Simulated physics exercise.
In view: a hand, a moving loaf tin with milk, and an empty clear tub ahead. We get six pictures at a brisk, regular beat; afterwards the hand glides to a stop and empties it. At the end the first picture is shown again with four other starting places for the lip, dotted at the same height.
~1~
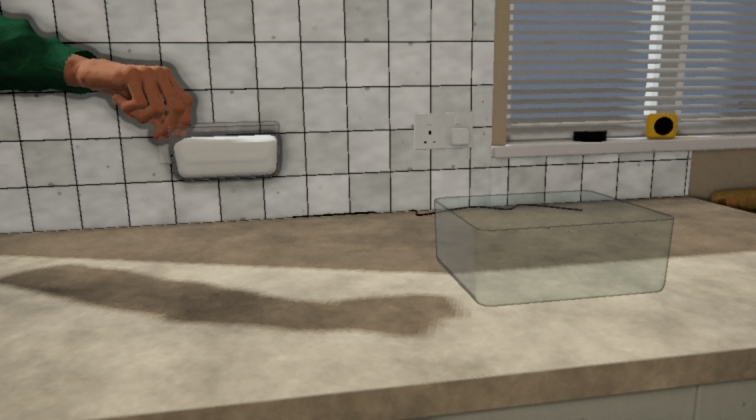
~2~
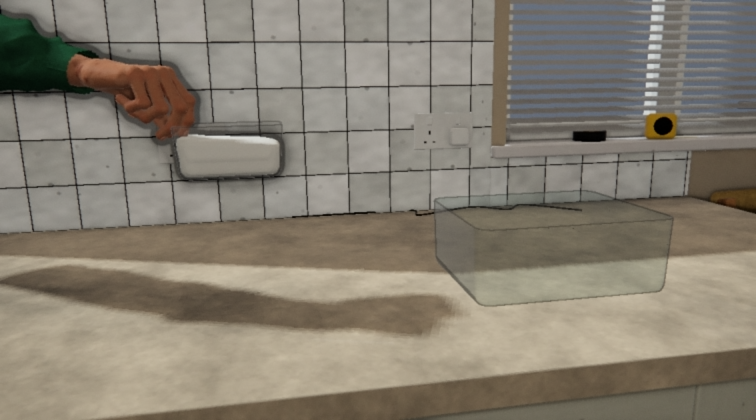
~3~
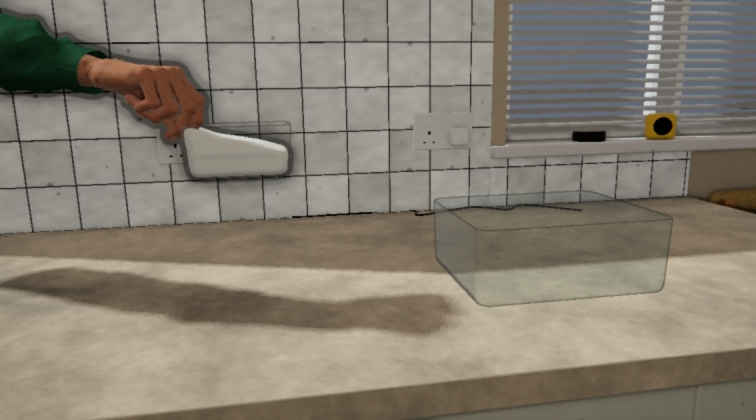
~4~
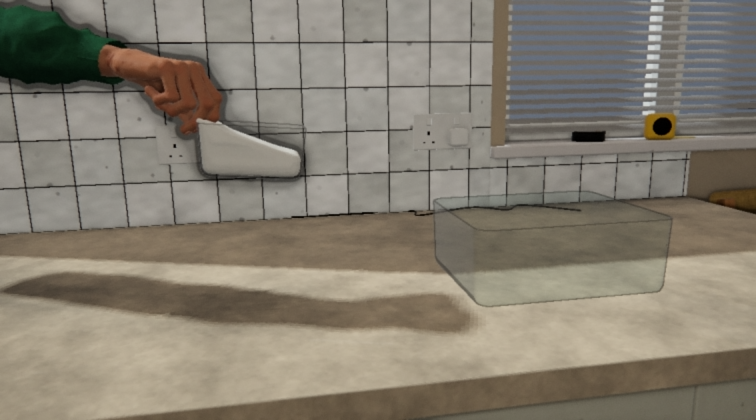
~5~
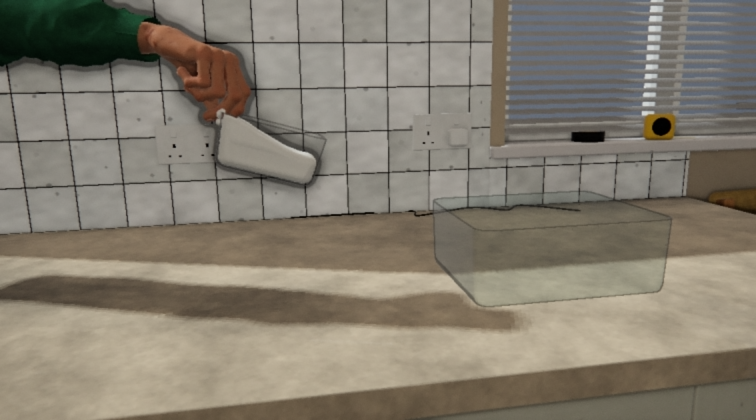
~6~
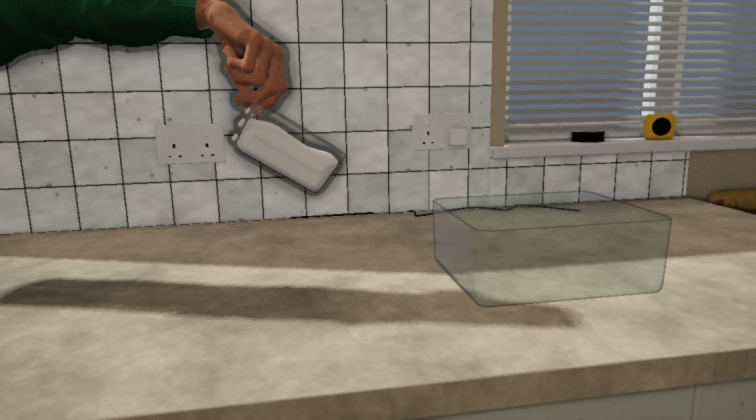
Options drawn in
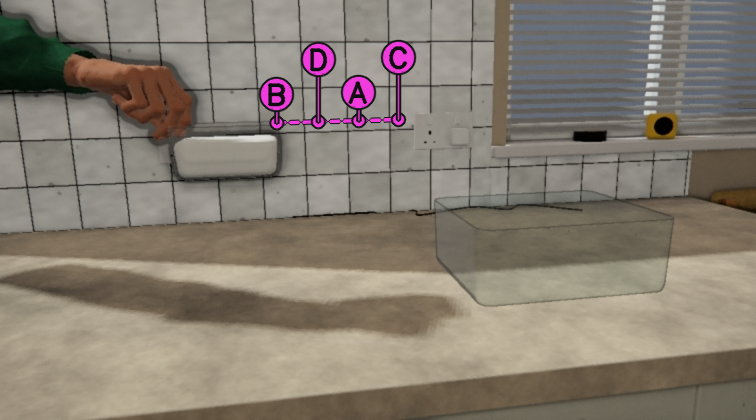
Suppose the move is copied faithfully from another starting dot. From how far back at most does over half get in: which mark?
Spot D.
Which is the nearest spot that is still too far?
That would be B.
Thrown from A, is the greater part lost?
No.
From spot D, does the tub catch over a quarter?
Yes.
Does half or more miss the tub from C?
No, that is safe.
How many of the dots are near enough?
Three of them.
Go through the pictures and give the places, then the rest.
Upright, lip at (277, 122); tub from (475, 306) to (661, 290); nothing has left yet, in the first frame.
Upright, lip at (279, 122); nothing has left yet, in the second frame.
Upright, lip at (288, 122); nothing has left yet, in the third frame.
Tipped about 5°, lip at (303, 126); milk is over the rim, down to (208, 121), in the fourth frame.
Tipped about 16°, lip at (323, 136); milk is over the rim, down to (220, 123), in the fifth frame.
Tipped about 33°, lip at (342, 151); nothing has left yet, in the sixth frame.
In magenta, A at (358, 120); B at (276, 122); C at (398, 119); D at (318, 121).
If A is chosen, about 85 % lands in the tub, 4 % falls short and 12 % goes beside or beyond.
If B is chosen, about 12 % lands in the tub, 84 % falls short and 5 % goes beside or beyond.
If C is chosen, about 81 % lands in the tub, 3 % falls short and 16 % goes beside or beyond.
If D is chosen, about 81 % lands in the tub, 12 % falls short and 7 % goes beside or beyond.
